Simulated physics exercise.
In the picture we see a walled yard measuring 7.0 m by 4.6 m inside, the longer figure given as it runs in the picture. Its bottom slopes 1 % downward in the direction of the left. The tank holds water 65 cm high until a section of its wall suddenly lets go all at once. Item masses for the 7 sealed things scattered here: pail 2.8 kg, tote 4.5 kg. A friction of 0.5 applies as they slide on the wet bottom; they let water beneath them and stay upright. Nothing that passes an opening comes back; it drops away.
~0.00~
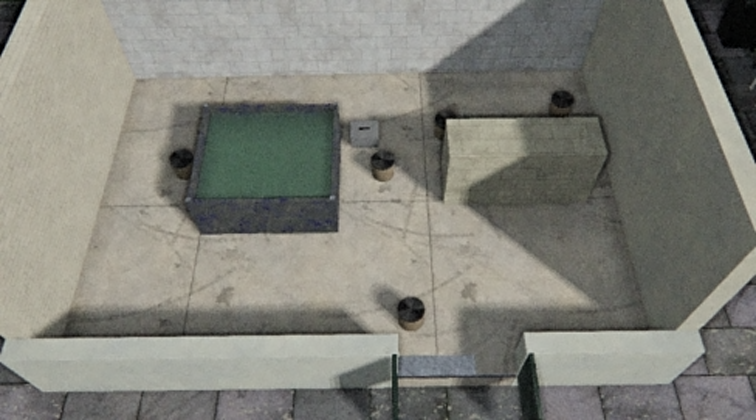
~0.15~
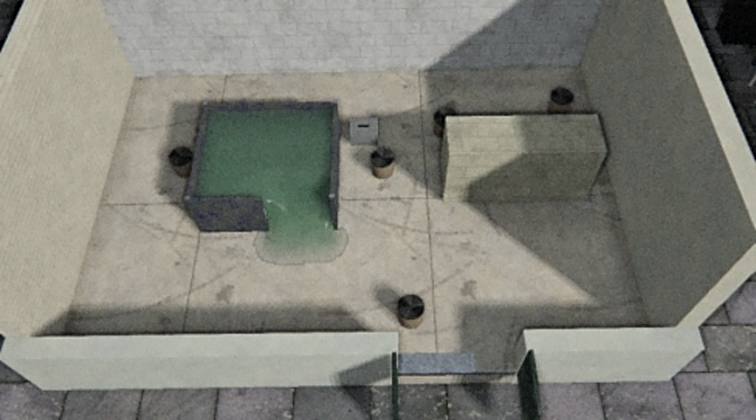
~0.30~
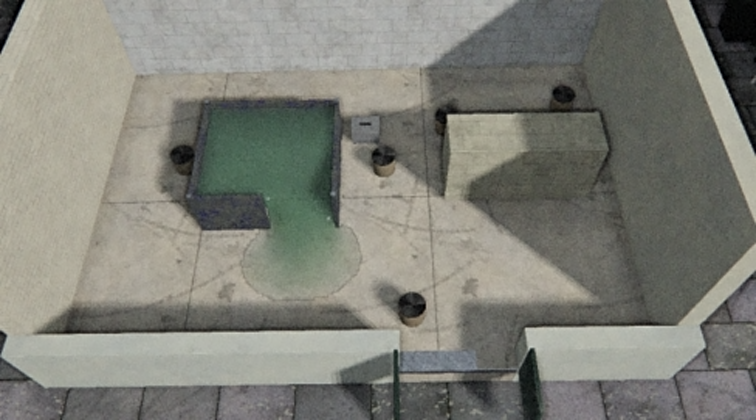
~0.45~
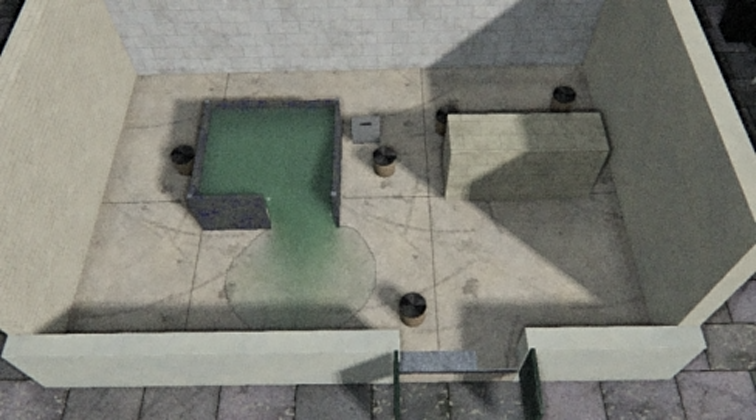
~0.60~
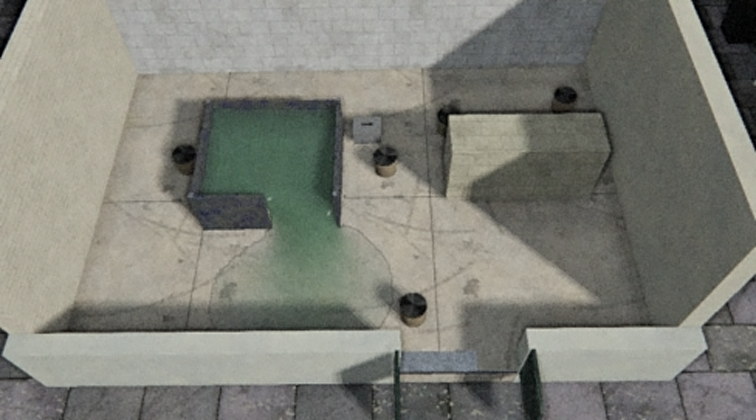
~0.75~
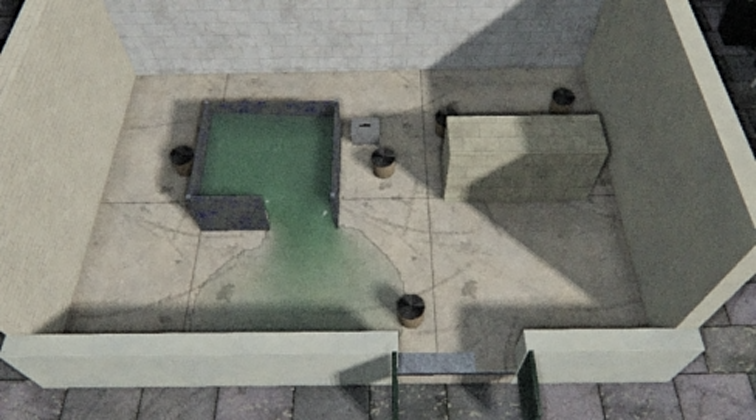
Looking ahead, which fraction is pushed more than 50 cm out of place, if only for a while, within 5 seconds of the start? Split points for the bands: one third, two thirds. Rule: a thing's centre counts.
My call: Under one third.
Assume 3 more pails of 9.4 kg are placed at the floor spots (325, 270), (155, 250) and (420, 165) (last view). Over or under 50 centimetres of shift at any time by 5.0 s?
Beyond it, within it, within it.
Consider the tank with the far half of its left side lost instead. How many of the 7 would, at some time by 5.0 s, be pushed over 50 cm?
That gives 3 of them.
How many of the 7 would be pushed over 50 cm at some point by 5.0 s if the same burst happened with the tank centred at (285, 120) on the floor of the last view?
Result: 1.
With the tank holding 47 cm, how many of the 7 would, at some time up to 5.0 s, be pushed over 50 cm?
Result: 1.
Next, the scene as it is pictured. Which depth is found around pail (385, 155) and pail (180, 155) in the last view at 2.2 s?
Roughly 0 and 0 cm.
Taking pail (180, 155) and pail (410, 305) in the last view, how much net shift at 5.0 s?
In turn: 60 cm, washed out.
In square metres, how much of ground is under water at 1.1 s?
Somewhere around 7.0 m2, roughly.
After 1.1 s 0 of 7 are over 50 cm from their spots; 0 afloat.
After 2.2 s 1 of 7 are over 50 cm from their spots; 0 afloat.
After 3.5 s 1 of 7 are over 50 cm from their spots; 0 afloat.
After 5.0 s 2 of 7 are over 50 cm from their spots, and 2 have been at some point; 1 afloat.
